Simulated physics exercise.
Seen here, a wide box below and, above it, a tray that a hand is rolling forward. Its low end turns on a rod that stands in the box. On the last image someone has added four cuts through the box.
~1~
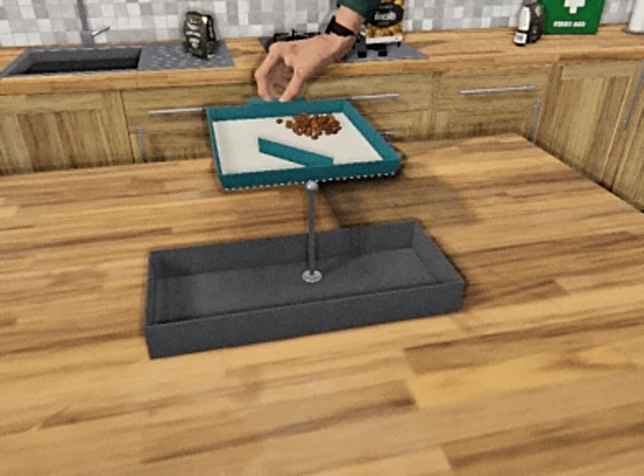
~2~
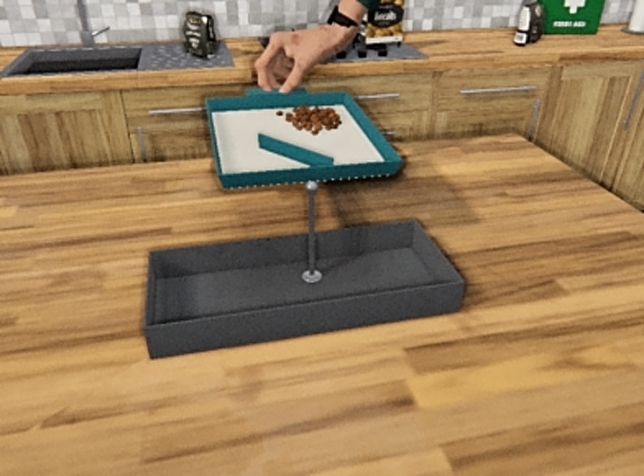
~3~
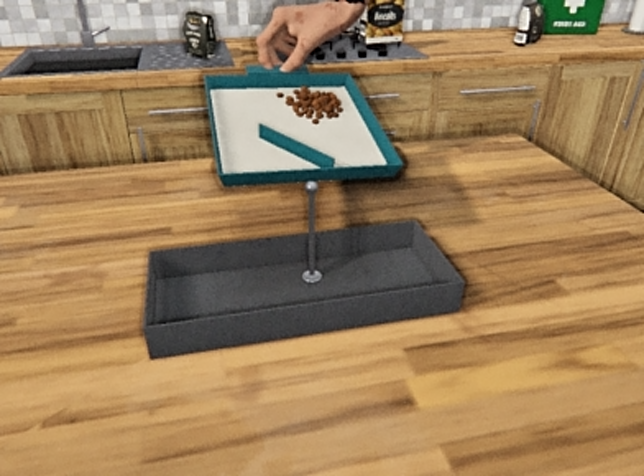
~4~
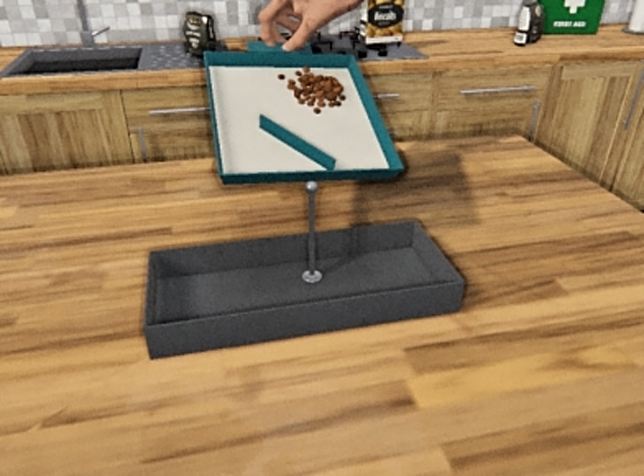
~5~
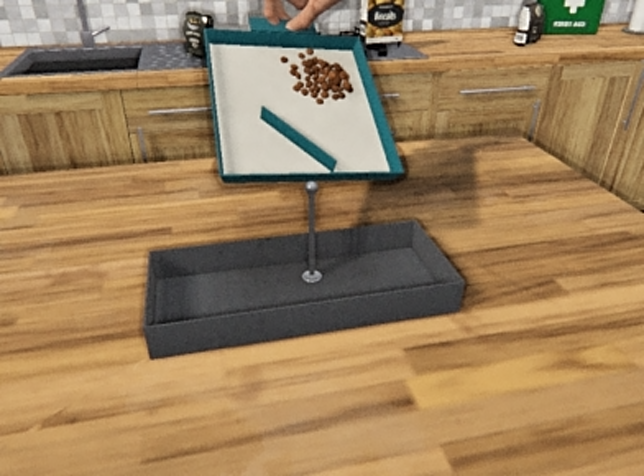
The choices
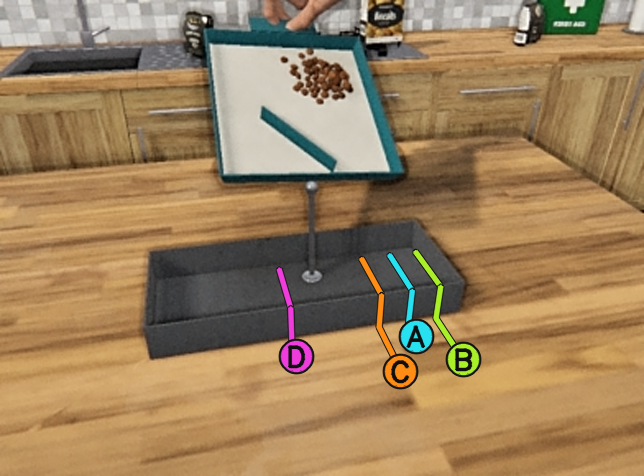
A hand lifts the far edge of a teal tray of brown kibble, tilting it forward.
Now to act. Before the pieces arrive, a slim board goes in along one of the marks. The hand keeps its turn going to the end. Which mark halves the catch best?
I would pick line A.
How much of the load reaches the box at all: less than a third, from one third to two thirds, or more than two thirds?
About that: More than two thirds.
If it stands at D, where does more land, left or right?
More lands on the right.
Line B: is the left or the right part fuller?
Left.
On the marked copy, line A crosses the front rim at (411, 289); line B crosses the front rim at (440, 285); line C crosses the front rim at (381, 294); line D crosses the front rim at (290, 307).
With A, of what is caught, roughly two thirds on the left of the divider, roughly a third on the right.
With B, of what is caught, almost all on the left of the divider, just a few on the right.
With C, of what is caught, about a tenth on the left of the divider, the larger part on the right.
With D, of what is caught, not one piece on the left of the divider, every piece on the right.
